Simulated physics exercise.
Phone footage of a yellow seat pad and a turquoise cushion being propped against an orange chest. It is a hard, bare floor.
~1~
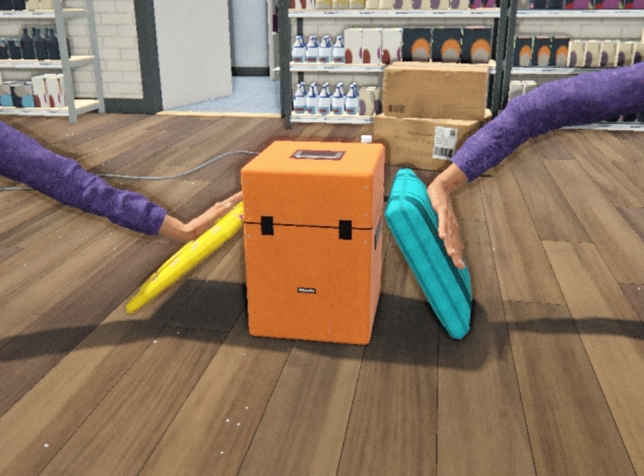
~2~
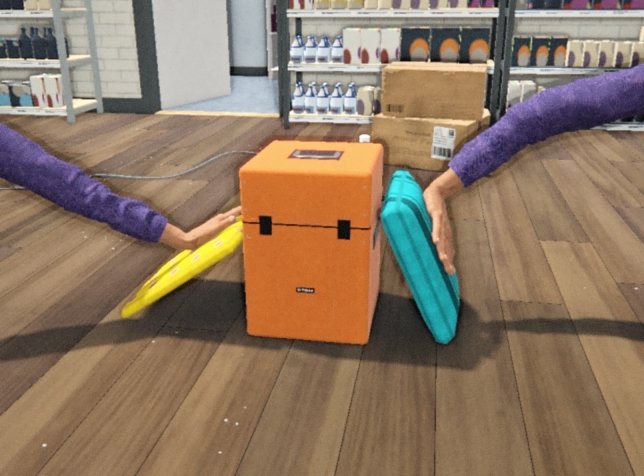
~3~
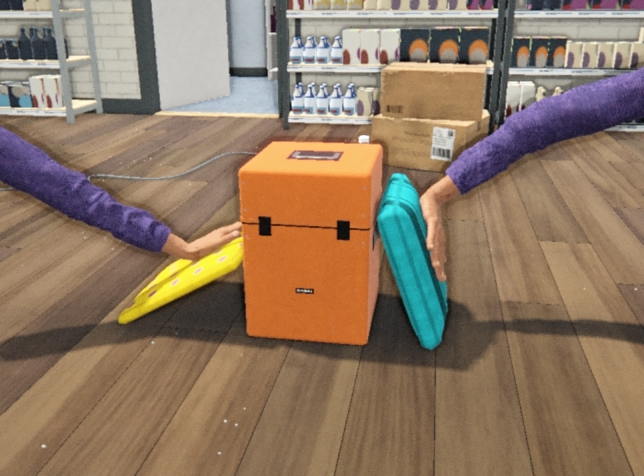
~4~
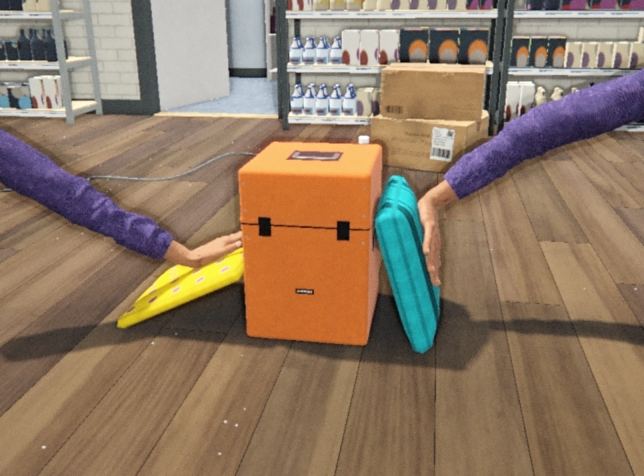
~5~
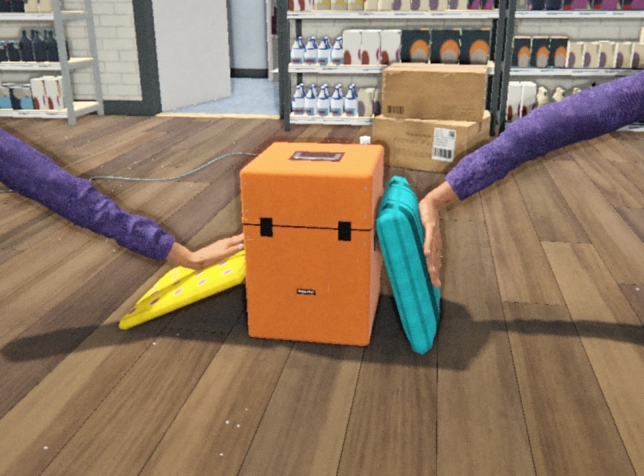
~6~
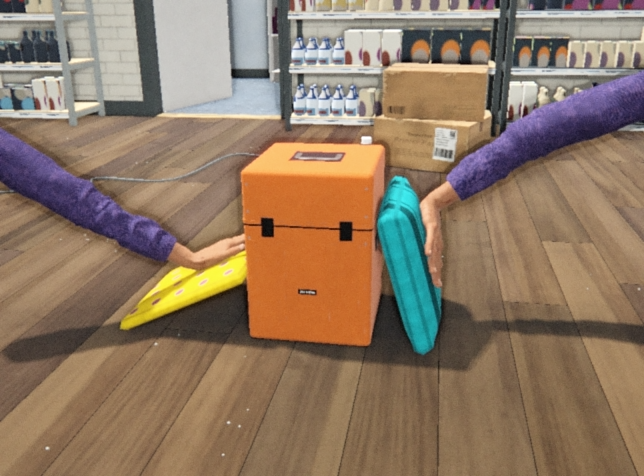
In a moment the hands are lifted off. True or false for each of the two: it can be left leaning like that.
Yellow seat pad: False; turquoise cushion: True.
Then, 0.28 s past the final frame, seat pad flat on the floor near (197, 296); cushion still up near (410, 259).
Then, 0.54 s past the final frame, seat pad flat on the floor near (197, 299); cushion still up near (410, 259).
When it is over, seat pad flat on the floor near (197, 299); cushion still up near (410, 259). The yellow seat pad slumps to the floor and the turquoise cushion remains propped up.
